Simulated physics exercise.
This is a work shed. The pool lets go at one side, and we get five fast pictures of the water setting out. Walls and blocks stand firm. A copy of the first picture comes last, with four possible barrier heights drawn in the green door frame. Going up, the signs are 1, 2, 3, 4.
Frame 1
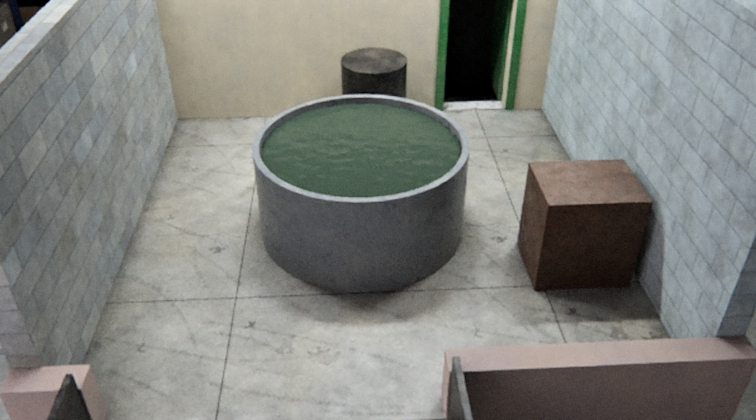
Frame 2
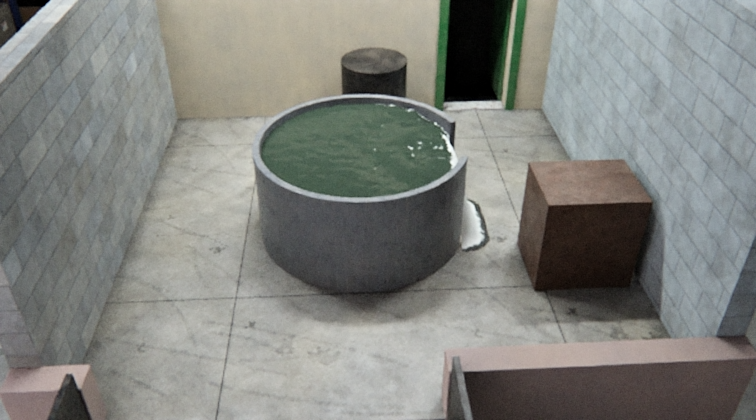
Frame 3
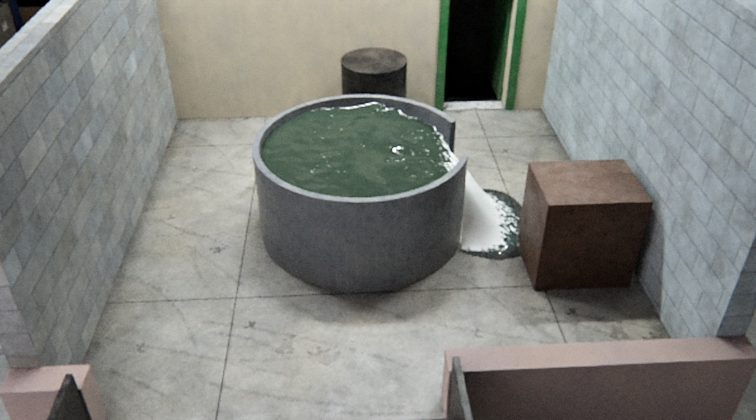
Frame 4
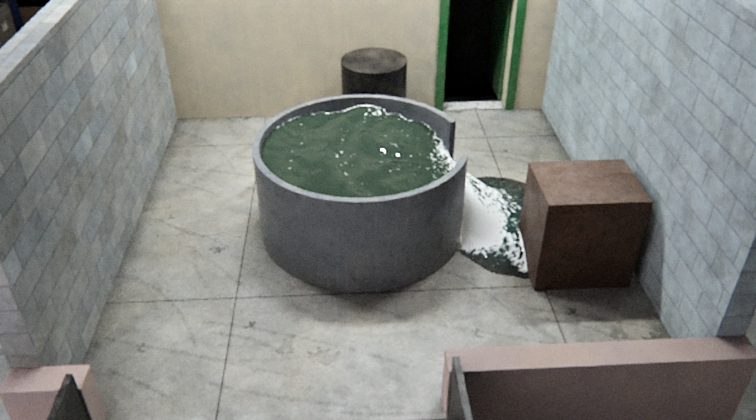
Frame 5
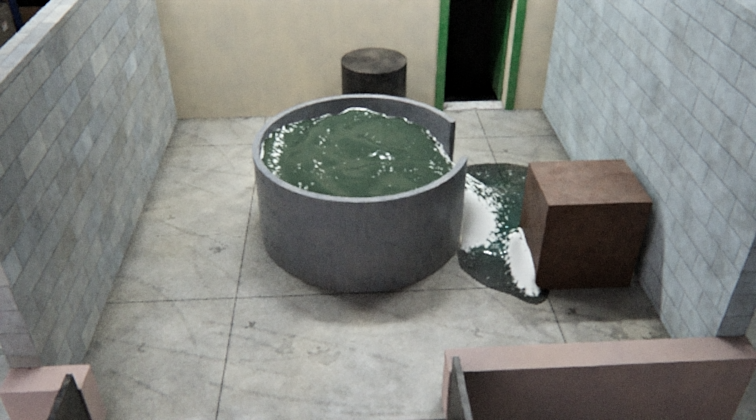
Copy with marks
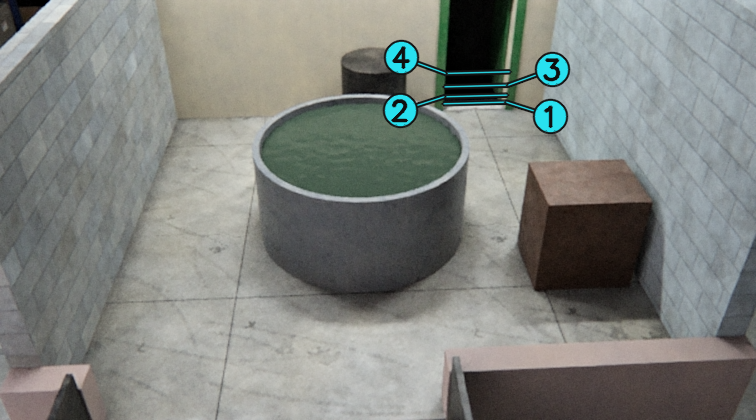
The video shows a round grey pool of green water in a work shed, where a gap opens in its right rim and water pours out, foaming white and spreading across the pale floor to the brown box beside it.
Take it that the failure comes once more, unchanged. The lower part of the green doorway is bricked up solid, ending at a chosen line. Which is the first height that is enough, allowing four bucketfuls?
3 is the one.
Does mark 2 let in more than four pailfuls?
Yes.
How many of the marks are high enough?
Two.
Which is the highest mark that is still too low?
Here it is mark 2.
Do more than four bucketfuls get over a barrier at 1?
Yes, it does.
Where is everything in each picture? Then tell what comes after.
Water in the pool at rest, its middle at (361, 148); foot of the green doorway at (474, 110); open gate at (269, 352), in the first picture.
Front seen at (464, 246), 1 % of the ground wet, in the second picture.
Front seen at (495, 252), 4 % of the ground wet, in the third picture.
Front seen at (482, 181), 7 % of the ground wet, in the fourth picture.
Front seen at (479, 170), 12 % of the ground wet, in the fifth picture.
On the marked copy, 1 at (475, 102); 2 at (475, 95); 3 at (476, 86); 4 at (477, 72); from the bottom up 1, 2, 3, 4.
With 1, dozens of bucketfuls pour in.
With 2, about 13 bucketfuls get in.
With 3, a splash gets over, under a bucket.
With 4, nothing gets over.
